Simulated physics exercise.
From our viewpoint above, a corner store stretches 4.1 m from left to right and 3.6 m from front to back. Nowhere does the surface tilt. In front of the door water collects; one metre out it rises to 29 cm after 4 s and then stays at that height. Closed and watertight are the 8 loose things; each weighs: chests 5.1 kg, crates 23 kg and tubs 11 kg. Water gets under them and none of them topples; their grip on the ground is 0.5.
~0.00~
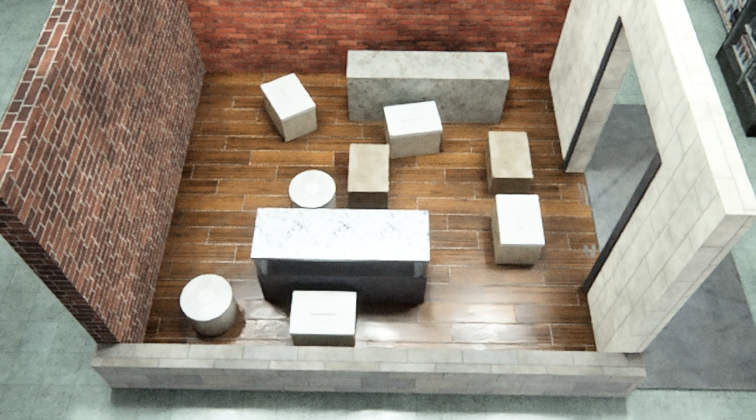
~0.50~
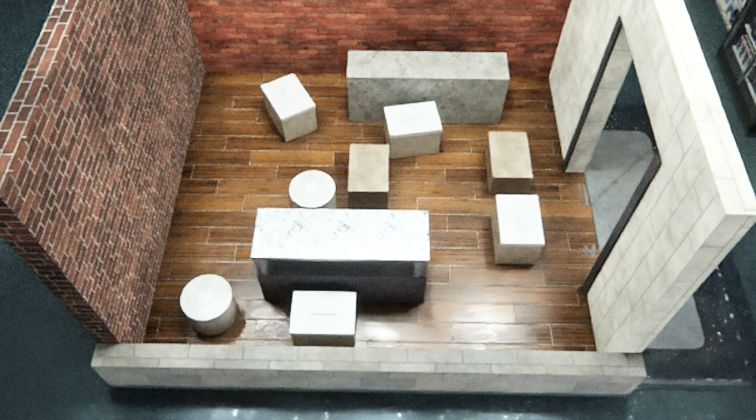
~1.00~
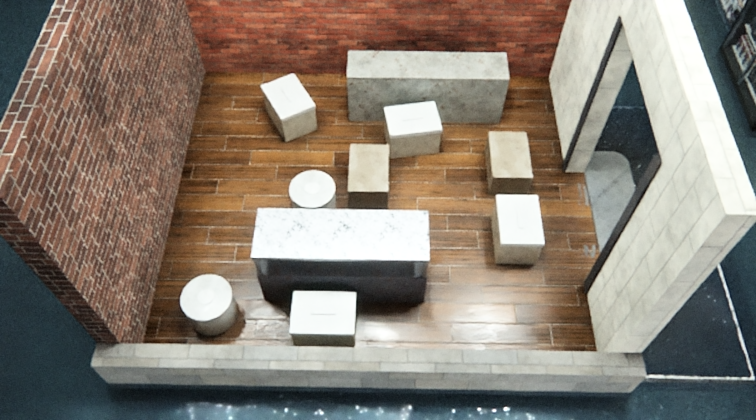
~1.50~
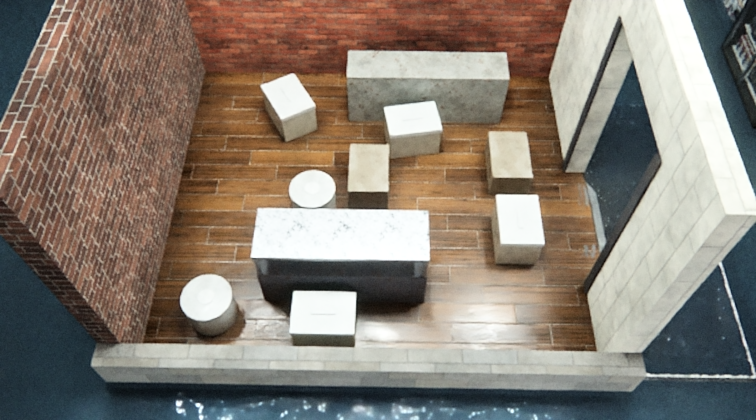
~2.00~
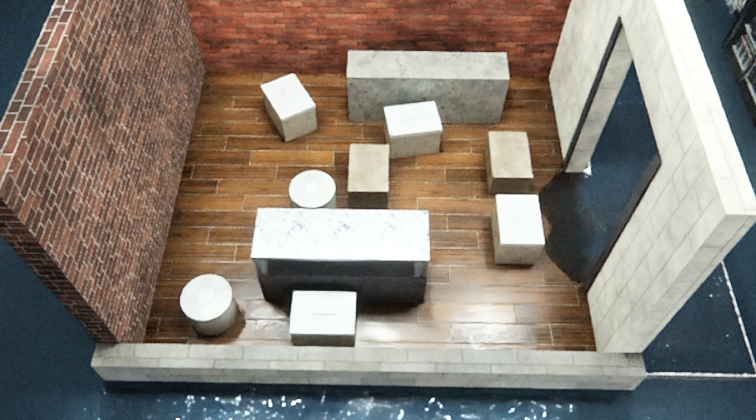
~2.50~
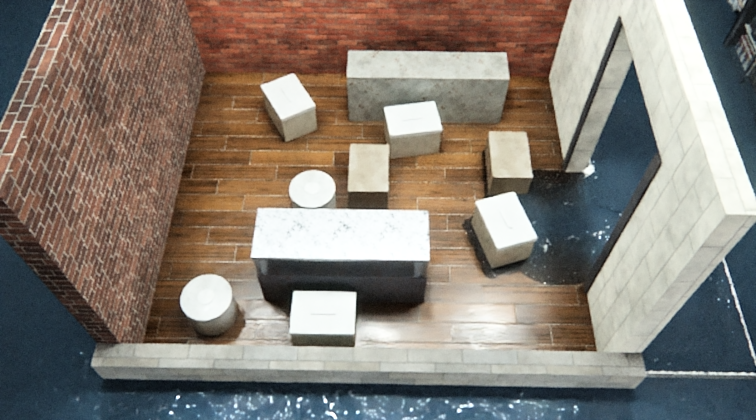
Dark water spread around the outside of a small brick-walled room, then crept in through the doorway on the right and nudged the nearest white block slightly left, turning it, while everything else stayed put.
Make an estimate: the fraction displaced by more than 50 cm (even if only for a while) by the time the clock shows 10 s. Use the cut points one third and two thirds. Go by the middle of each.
It falls at two thirds or above.
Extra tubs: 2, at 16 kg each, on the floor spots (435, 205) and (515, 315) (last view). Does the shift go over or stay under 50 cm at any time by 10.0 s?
Well, the first one tops the mark, and the second stays under the mark.
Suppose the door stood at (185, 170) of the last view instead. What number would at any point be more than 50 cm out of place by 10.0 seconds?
The answer would then be 7.
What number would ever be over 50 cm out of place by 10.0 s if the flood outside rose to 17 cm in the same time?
That would make 5 of them.
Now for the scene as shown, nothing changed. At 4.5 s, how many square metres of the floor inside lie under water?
Close to 7.0 m2, I'd say.
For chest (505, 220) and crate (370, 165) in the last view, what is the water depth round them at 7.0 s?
Depths: Near 11 cm, then near 8 cm.
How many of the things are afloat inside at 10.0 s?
At that point I count 8.
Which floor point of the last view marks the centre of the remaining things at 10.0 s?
Close to (274, 167).
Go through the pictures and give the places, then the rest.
The first frame shows a chest at (520, 219) rests on the ground; a chest at (323, 312), on the bottom; water covers 0.0 m2; 0 of 8 have shifted.
The second frame shows a chest at (520, 219), on the bottom; a chest at (323, 312), on the bottom; 0.0 m2 under water; 0 of 8 have shifted.
The third frame shows a chest at (520, 219) rests on the ground; a chest at (323, 312) rests on the ground; water covers 0.0 m2; 0 of 8 have shifted.
The fourth frame shows a chest at (520, 219), on the bottom; a chest at (323, 312), on the bottom; 0.0 m2 under water; 0 of 8 have shifted.
The fifth frame shows a chest at (520, 219) rests on the ground; a chest at (323, 312) rests on the ground; 0.3 m2 under water; 0 of 8 have shifted.
The sixth frame shows a chest at (506, 219) rests on the ground, 14 cm from its start; a chest at (323, 312) rests on the ground; water covers 0.8 m2; 1 of 8 have shifted.
After 3.5 s 1 of 8 are over 50 cm from their spots; 1 afloat.
After 4.5 s 2 of 8 are over 50 cm from their spots; 1 afloat.
After 7.0 s 7 of 8 are over 50 cm from their spots; 7 afloat.
After 10.0 s 7 of 8 are over 50 cm from their spots, and 8 have been at some point; 8 afloat.
